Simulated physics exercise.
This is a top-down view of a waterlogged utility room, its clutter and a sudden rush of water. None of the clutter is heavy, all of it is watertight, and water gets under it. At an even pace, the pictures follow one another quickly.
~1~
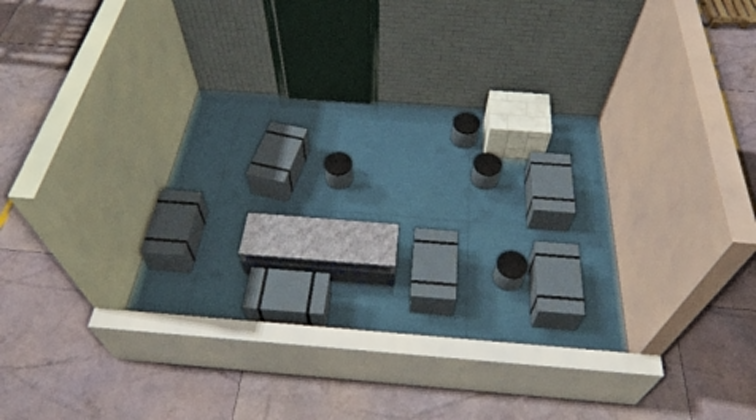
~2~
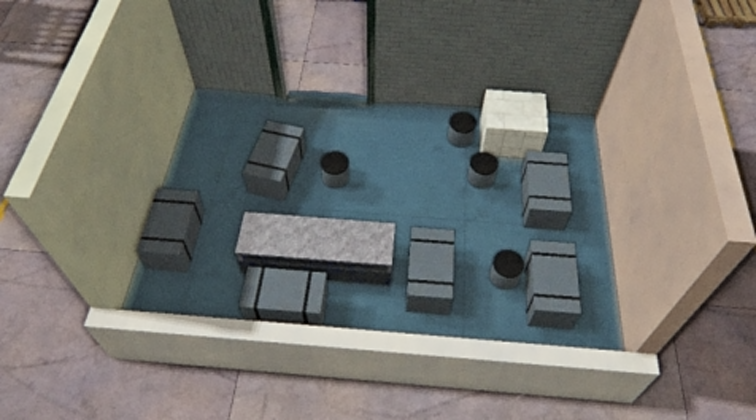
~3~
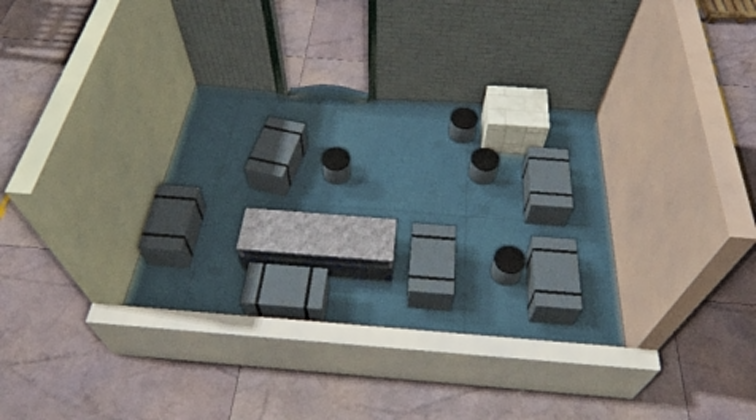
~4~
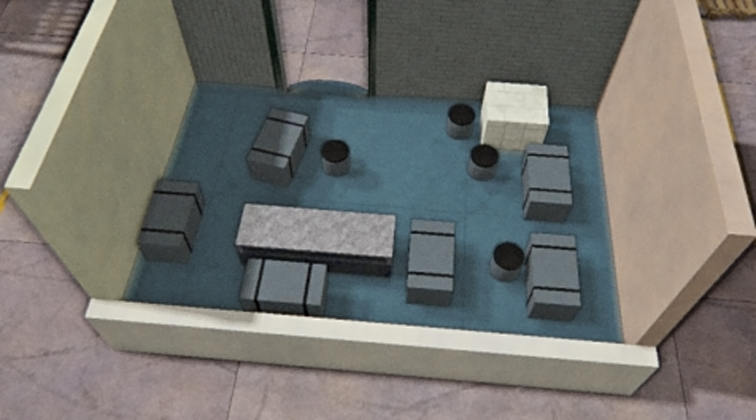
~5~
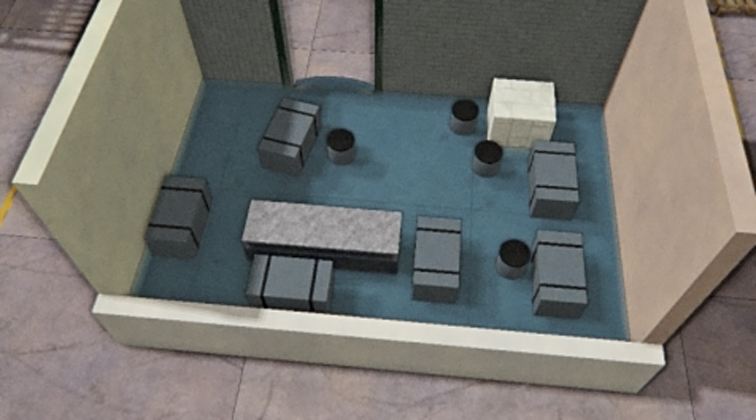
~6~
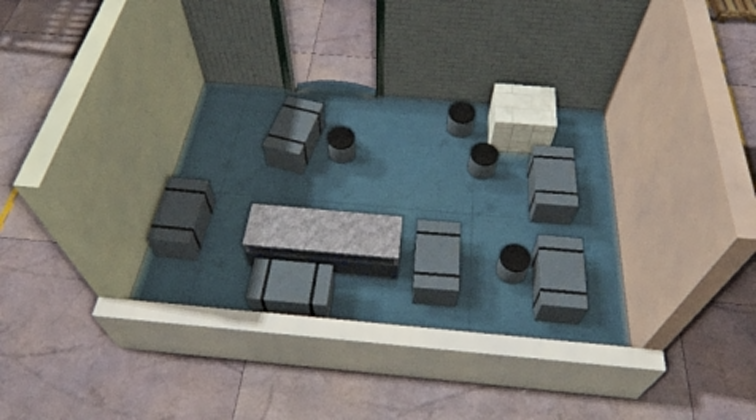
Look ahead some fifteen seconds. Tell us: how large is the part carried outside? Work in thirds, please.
The share is one third to two thirds.
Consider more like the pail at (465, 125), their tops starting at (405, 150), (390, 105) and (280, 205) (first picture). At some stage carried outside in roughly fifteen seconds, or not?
The first departs, the second departs, the third remains behind.
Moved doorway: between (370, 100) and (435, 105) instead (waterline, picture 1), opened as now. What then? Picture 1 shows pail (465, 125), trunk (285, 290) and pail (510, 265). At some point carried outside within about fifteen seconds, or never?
My answer, each in turn: Lost, not lost, not lost.
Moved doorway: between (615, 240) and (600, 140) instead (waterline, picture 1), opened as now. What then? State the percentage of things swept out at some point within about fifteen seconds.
Something like 70 percent.
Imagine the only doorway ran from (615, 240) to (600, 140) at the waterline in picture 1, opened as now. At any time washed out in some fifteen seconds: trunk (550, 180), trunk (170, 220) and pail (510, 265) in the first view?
Looking at them in turn, number one is flushed away, number two is held back, and number three is flushed away.
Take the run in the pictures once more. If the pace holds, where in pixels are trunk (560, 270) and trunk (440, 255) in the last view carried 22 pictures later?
Approximately (530, 250) for one, (384, 156) for the other.
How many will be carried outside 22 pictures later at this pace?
4.
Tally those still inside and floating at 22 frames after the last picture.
Counted: 6.
A moment on, 0 of 10 are out; 10 afloat.
Next, 2 of 10 are out; 8 afloat.
Later, 4 of 10 are out; 6 afloat.
In the end, 4 of 10 are out; 6 afloat.
